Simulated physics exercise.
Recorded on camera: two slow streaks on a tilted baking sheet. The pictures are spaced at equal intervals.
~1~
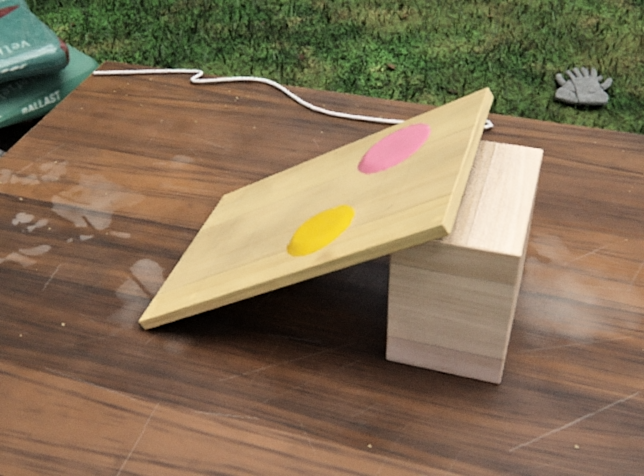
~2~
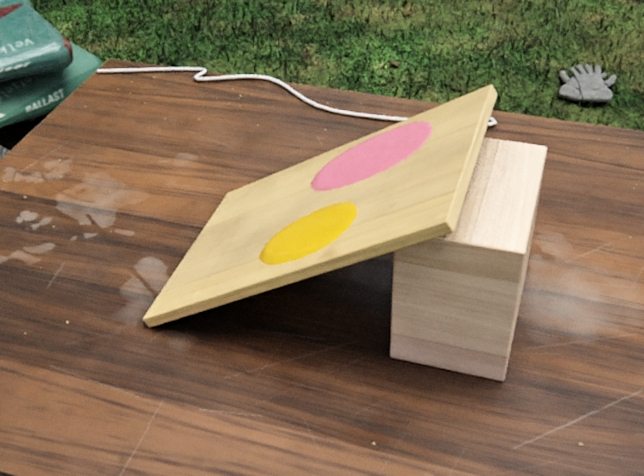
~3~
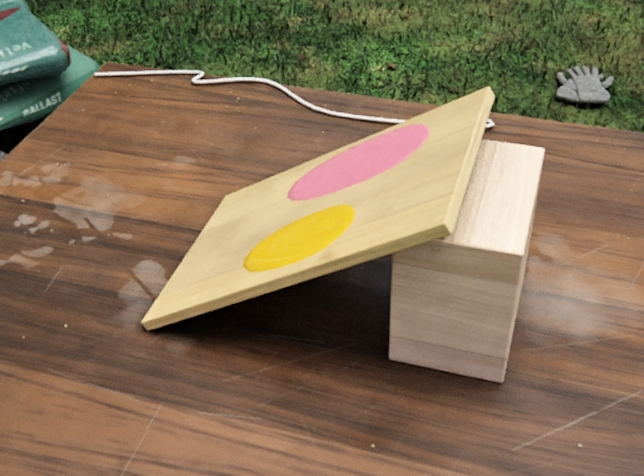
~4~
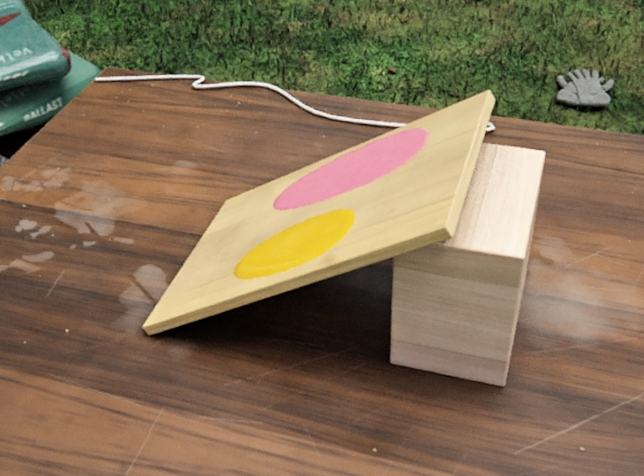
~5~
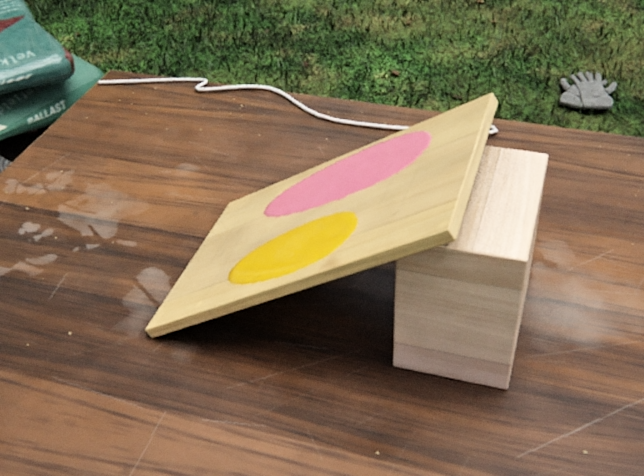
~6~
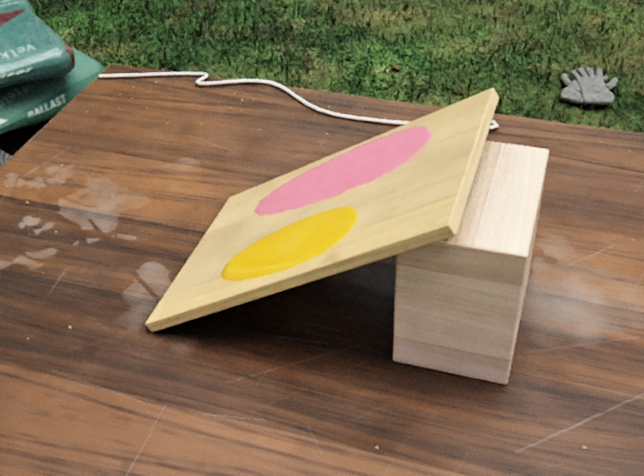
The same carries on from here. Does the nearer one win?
No - it's going to be the rear one that gets there first.
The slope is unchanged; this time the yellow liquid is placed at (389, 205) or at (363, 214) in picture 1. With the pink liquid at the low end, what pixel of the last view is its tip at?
Starting from the first spot it gets to (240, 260), and from the second to (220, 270).
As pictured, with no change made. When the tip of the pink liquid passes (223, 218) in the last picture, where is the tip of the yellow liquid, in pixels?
(200, 275), approximately.
Soon after, the yellow liquid is three quarters of the way down; the pink liquid is close to the edge.
Later, the yellow liquid is close to the edge; the pink liquid is close to the edge.
In the end, the yellow liquid is close to the edge; the pink liquid is at the low edge.
